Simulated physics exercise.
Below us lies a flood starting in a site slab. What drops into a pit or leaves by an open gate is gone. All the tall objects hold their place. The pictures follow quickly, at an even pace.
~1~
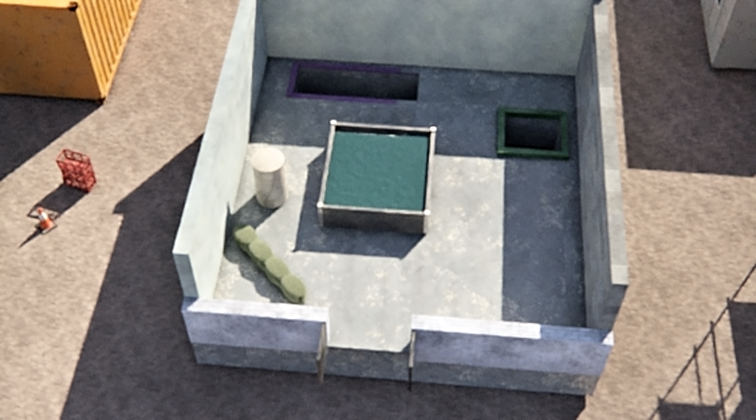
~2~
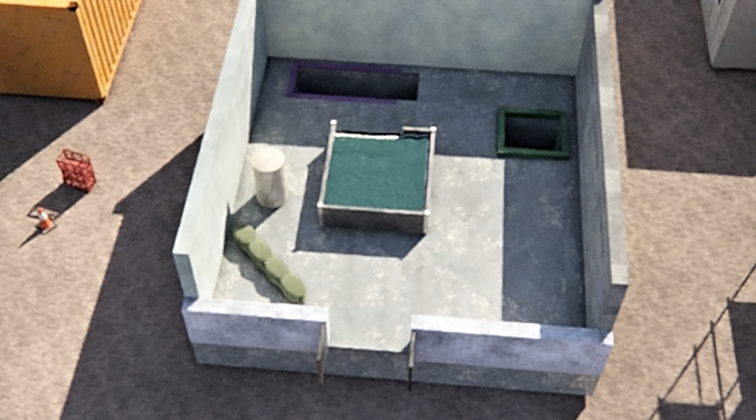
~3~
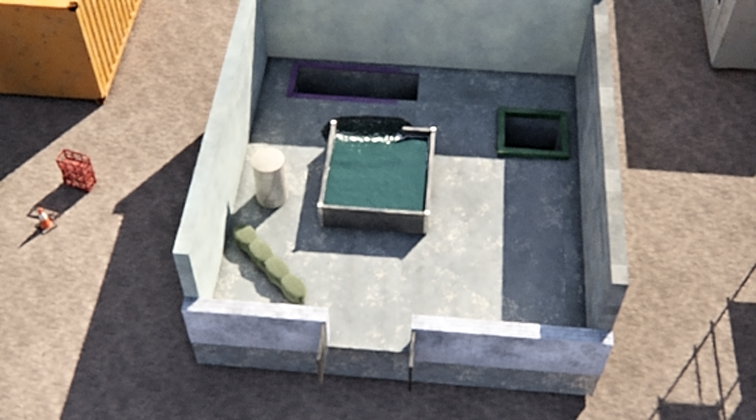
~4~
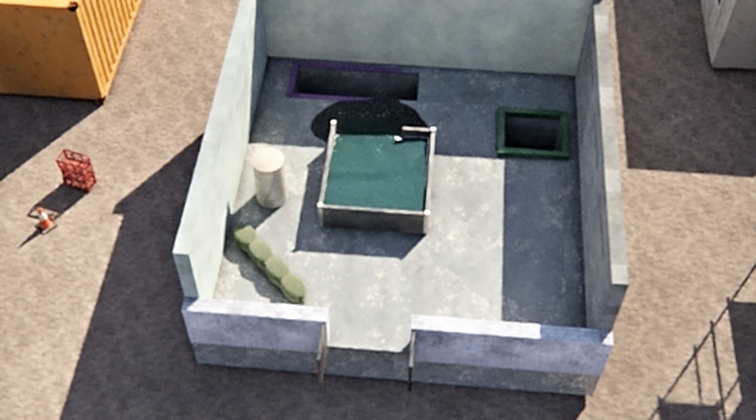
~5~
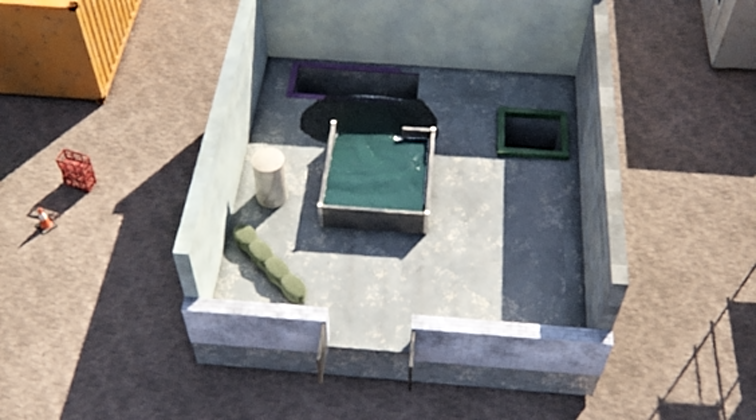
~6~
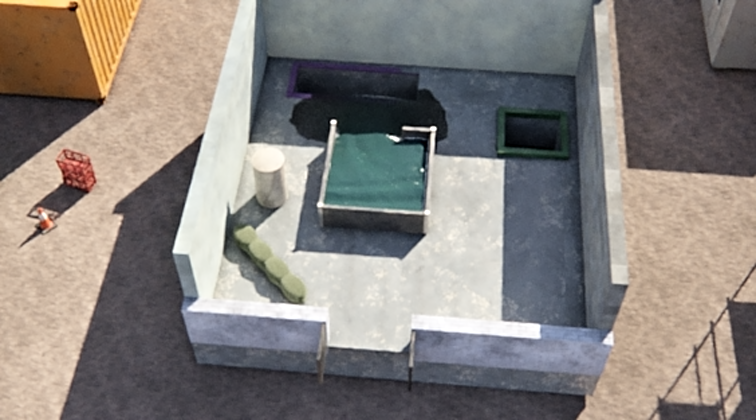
Dark water poured over the back of a square open tank inside a walled concrete yard, spreading in a widening pool toward the purple-edged pit, while the pale drum and green bushes stayed still.
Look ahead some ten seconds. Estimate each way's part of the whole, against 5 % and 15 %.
In the end: The gate takes not even 5 %; the green pit takes not even 5 %; the purple pit takes above 15 %.
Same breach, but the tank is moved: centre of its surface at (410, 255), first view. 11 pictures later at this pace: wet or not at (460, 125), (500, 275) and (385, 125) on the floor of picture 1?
One after the other: Under water, dry, under water.
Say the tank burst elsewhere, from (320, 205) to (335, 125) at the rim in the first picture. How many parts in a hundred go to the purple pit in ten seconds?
Parts in a hundred: Purple 40.
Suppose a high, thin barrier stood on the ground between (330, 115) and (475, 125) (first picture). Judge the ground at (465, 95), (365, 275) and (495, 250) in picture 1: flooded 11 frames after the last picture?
In turn: Dry, free of water, dry.
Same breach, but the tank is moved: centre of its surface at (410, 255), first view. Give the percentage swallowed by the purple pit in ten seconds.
In per cent: Purple 55.
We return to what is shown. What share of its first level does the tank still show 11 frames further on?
I make it 48 per cent.
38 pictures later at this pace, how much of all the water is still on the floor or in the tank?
Roughly 32 per cent.
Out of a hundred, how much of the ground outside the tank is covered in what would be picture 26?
I make it 15 per cent.
A moment on, water covers 10 % of the floor; the gate 0 %, the green pit 0 %, the purple pit 16 %.
Next, water covers 15 % of the floor; the gate 0 %, the green pit 0 %, the purple pit 34 %.
Then, water covers 15 % of the floor; the gate 0 %, the green pit 0 %, the purple pit 51 %.
Later, water covers 20 % of the floor; the gate 0 %, the green pit 0 %, the purple pit 68 %.
In the end, water covers 15 % of the floor; the gate 0 %, the green pit 0 %, the purple pit 79 %.
